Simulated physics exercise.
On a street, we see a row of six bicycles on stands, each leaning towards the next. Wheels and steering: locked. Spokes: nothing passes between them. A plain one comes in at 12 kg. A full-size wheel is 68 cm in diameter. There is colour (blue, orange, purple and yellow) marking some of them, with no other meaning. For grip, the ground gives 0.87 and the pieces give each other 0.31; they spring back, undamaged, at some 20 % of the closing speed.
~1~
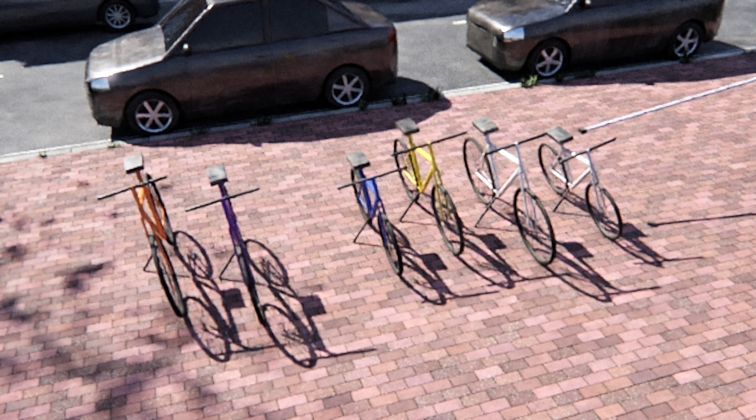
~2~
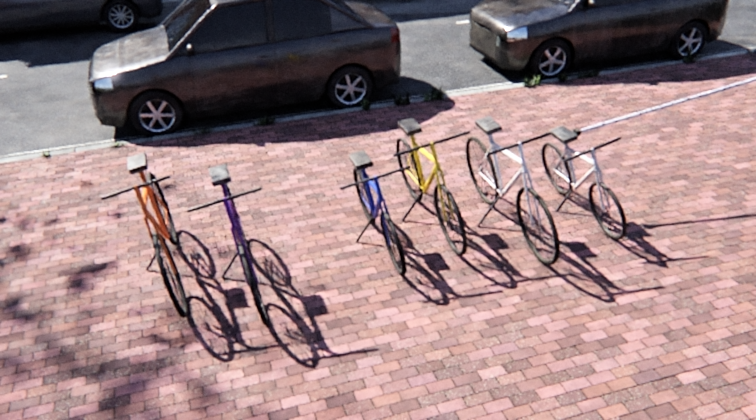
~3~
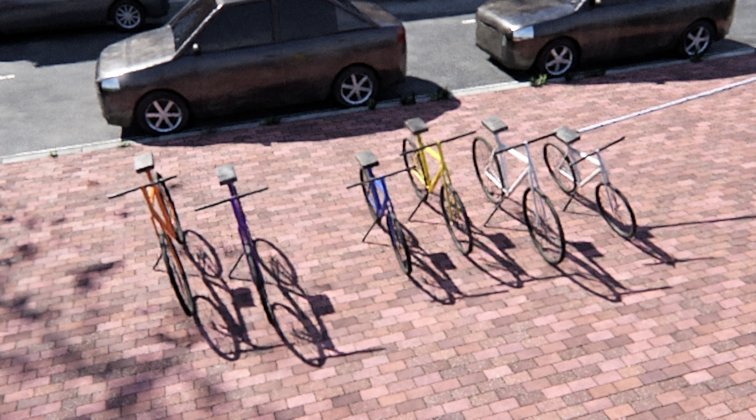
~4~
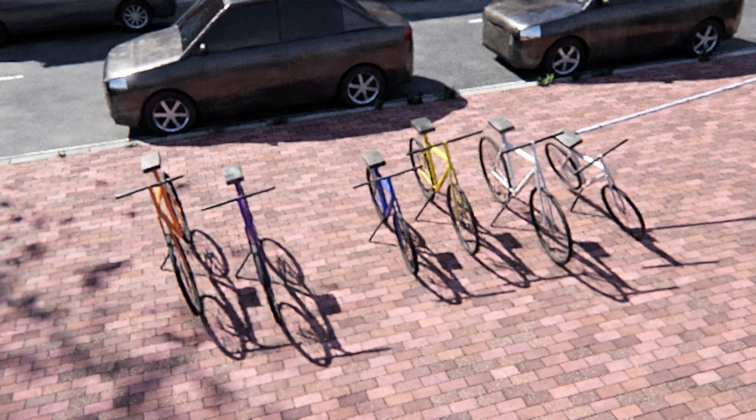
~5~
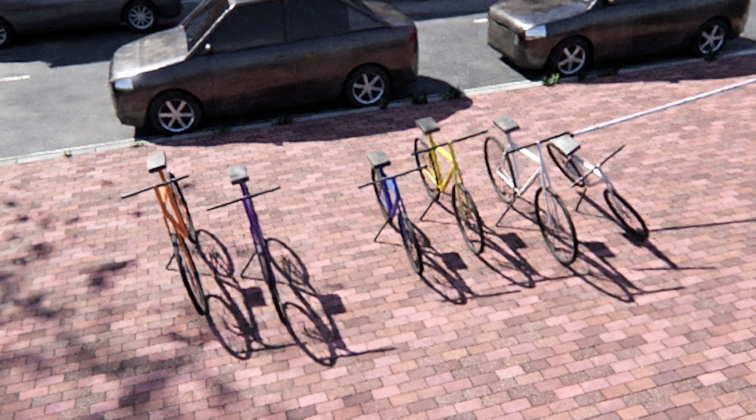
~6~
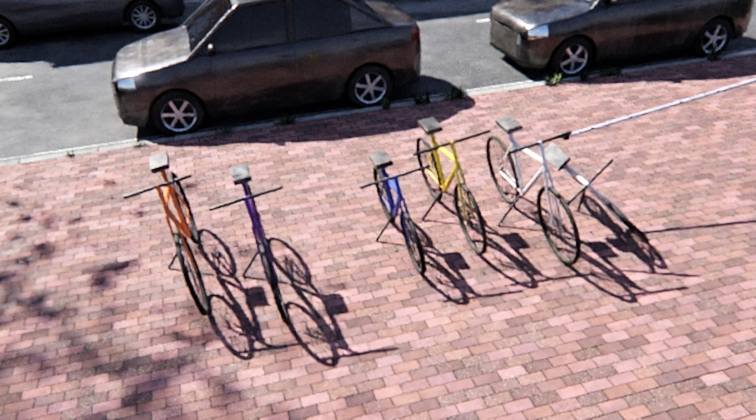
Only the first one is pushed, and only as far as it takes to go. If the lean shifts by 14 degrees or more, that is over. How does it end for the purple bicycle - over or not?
It ends not over.
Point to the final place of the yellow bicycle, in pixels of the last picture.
In the last picture it sits at roughly (345, 217).
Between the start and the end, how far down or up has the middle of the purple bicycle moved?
Lower by close to 0 cm.
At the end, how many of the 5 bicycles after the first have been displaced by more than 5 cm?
That would be 3.
Then, 0.33 s past the last view, none of the 5 other bicycles over, 1 disturbed; purple bicycle unmoved.
Then, 0.99 s past the last view, 1 of the 5 other bicycles over; purple bicycle unmoved; yellow bicycle 10° from how it stood.
Then, 1.57 s past the last view, 3 of the 5 other bicycles over; purple bicycle unmoved; yellow bicycle 50° from how it stood.
Then, 1.99 s past the last view, 3 of the 5 other bicycles over; purple bicycle unmoved; yellow bicycle lying flat.
In the end, 3 of the 5 other bicycles over; purple bicycle unmoved; blue bicycle lying flat; yellow bicycle lying flat. Two left standing. From the last view, middles, purple bicycle near (258, 228), blue bicycle near (336, 235).
